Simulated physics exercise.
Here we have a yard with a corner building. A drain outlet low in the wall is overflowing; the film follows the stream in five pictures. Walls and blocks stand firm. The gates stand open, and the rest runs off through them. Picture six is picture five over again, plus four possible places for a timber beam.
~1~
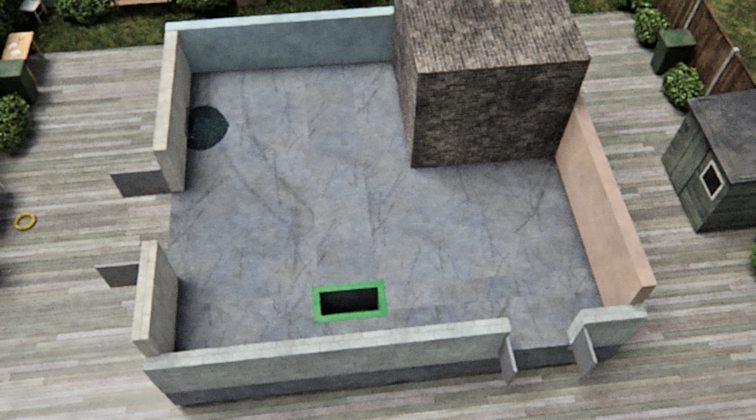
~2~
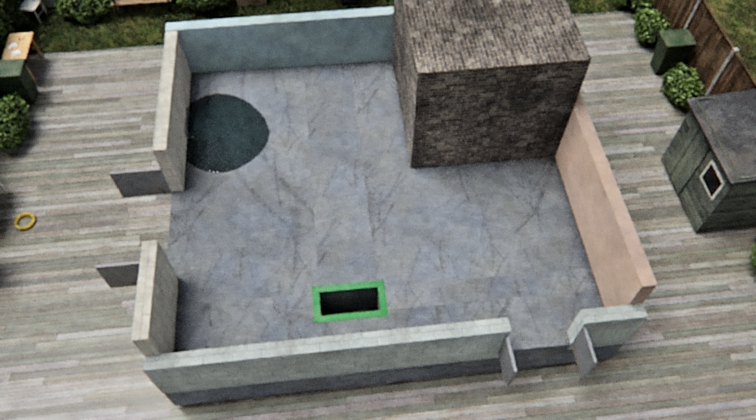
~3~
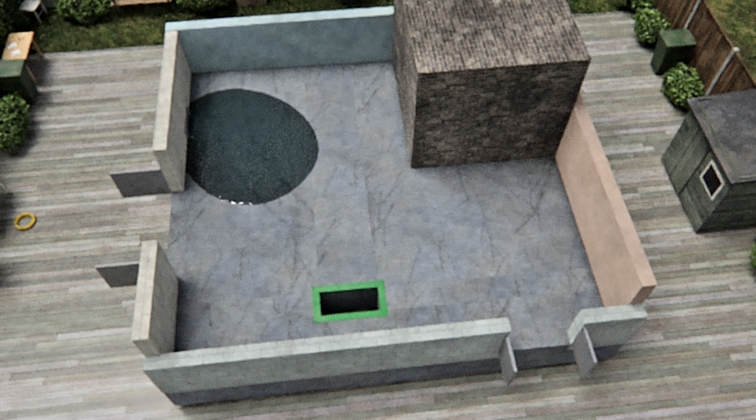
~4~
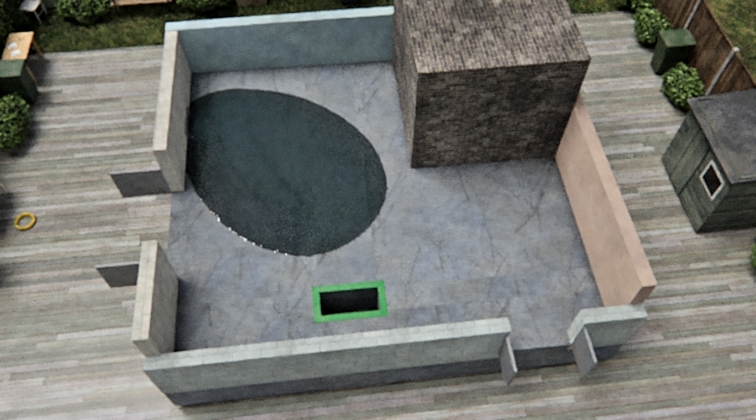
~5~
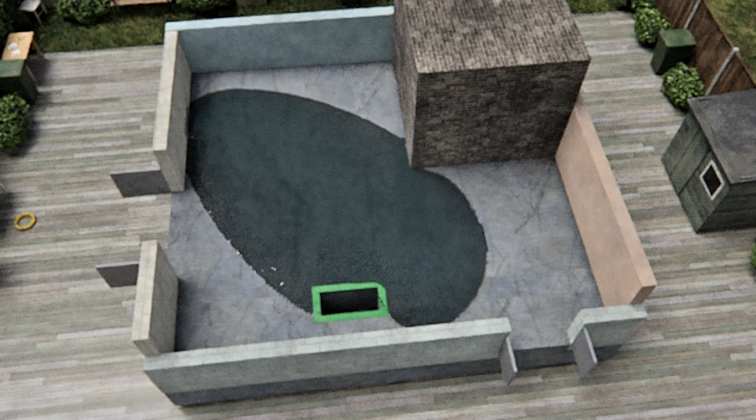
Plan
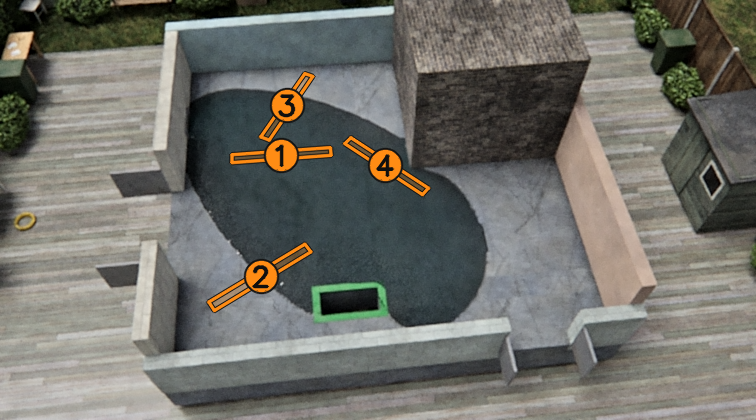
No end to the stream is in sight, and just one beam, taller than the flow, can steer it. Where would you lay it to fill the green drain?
Go for 3.
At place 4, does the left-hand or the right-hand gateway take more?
More leaves on the right.
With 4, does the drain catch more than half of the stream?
No, it does not.
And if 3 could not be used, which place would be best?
That would be 4.
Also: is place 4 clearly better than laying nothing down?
No.
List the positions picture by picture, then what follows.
In the first frame, outfall at (187, 124); green drain at (350, 301); open gate at (533, 335); open gate at (181, 233); 2 % of the ground under water, visible out to (220, 131); green drain still dry.
In the second frame, 6 % of the ground under water, visible out to (261, 139); green drain still dry.
In the third frame, 14 % of the ground under water, visible out to (290, 190); green drain still dry.
In the fourth frame, 27 % of the ground under water, visible out to (378, 203); green drain still dry.
In the fifth frame, 46 % of the ground under water, visible out to (468, 295); green drain taking water.
In orange, 1 from (231, 158) to (330, 151); 2 from (211, 306) to (307, 248); 3 from (264, 138) to (308, 74); 4 from (347, 140) to (425, 191).
With 1, about 16 % of the stream goes into the green drain, about 84 % out by the gates.
With 2, about 12 % of the stream goes into the green drain, about 87 % out by the gates.
With 3, about 39 % of the stream goes into the green drain, about 59 % out by the gates.
With 4, about 24 % of the stream goes into the green drain, about 76 % out by the gates.
